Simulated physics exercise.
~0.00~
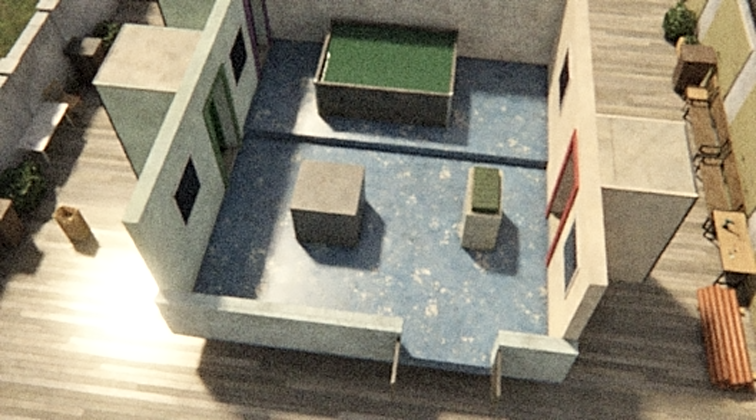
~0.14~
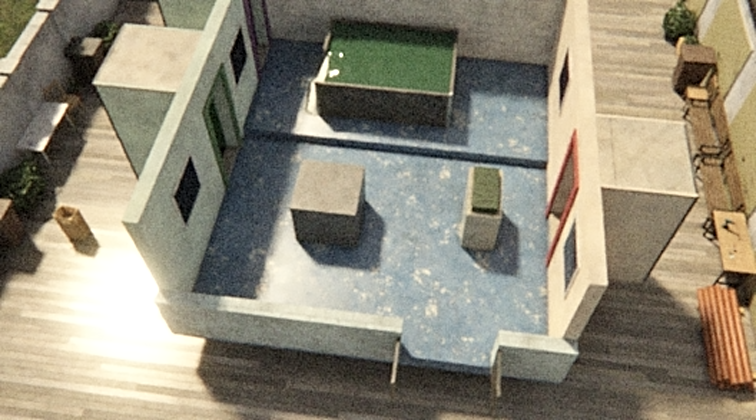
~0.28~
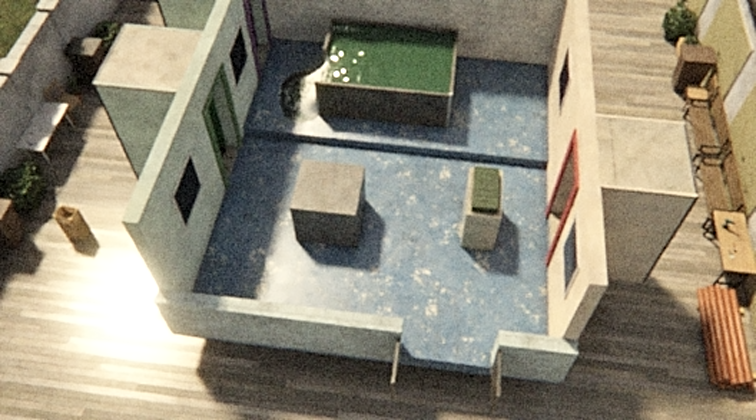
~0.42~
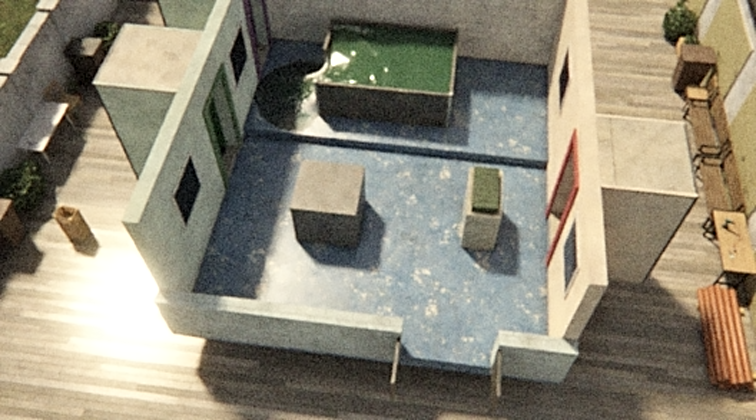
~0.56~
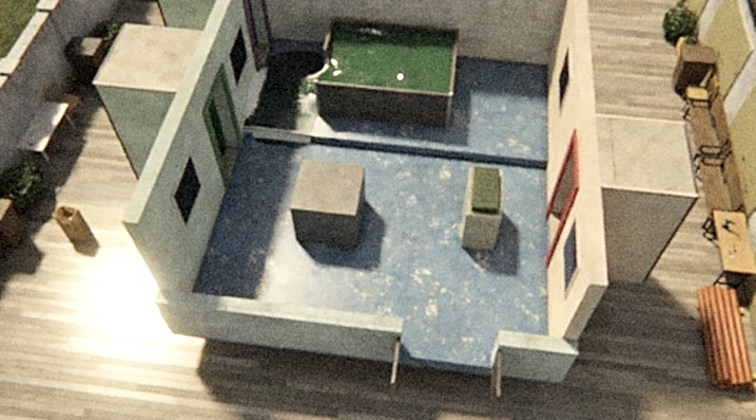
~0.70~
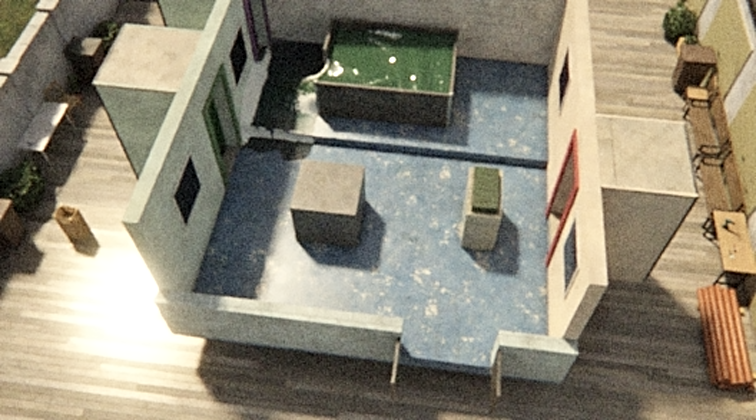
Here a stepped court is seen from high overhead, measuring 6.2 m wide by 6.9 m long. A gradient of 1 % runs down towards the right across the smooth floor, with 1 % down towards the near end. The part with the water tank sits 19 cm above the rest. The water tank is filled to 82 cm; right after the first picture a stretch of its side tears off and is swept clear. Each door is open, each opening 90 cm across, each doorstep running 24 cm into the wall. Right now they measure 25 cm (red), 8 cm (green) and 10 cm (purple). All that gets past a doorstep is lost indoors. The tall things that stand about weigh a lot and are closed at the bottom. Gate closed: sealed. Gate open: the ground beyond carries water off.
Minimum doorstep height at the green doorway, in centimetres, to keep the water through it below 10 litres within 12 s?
18 cm.
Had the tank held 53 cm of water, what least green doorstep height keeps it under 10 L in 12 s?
About 10.5 centimetres.
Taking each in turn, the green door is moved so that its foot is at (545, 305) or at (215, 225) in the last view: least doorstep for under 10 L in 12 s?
16 and 6.5 cm.
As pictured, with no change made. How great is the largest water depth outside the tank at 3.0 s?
Up to some 40 cm.
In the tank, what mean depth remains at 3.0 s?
Mean depth: Approx. 45 cm.
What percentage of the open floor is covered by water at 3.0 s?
Approximately 35 %.
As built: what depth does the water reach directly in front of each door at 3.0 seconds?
In cm: Red 0, green 15, purple 21.
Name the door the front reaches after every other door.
Answer: Red.
After 1.4 s water covers 15 % of the floor, deepest (52 cm) near (262, 97); 20 cm at the green door, 5 litres in over its 8 cm doorstep.
After 3.0 s water covers 35 % of the floor, deepest (40 cm) near (262, 97); 15 cm at the green door, 59 litres in over its 8 cm doorstep.
After 12.0 s water covers 85 % of the floor, deepest (18 cm) near (545, 350); 10 cm at the green door, 98 litres in over its 8 cm doorstep.
At the green door as built, the water arrived by 0.9 s and peaked near 20 cm at 1.4 s.
Run again over the same 12 s with other heights there, 14 litres in over 16.5 cm, 6 litres over 19.5 cm. The limit of 10 litres is kept from about 18 cm up.
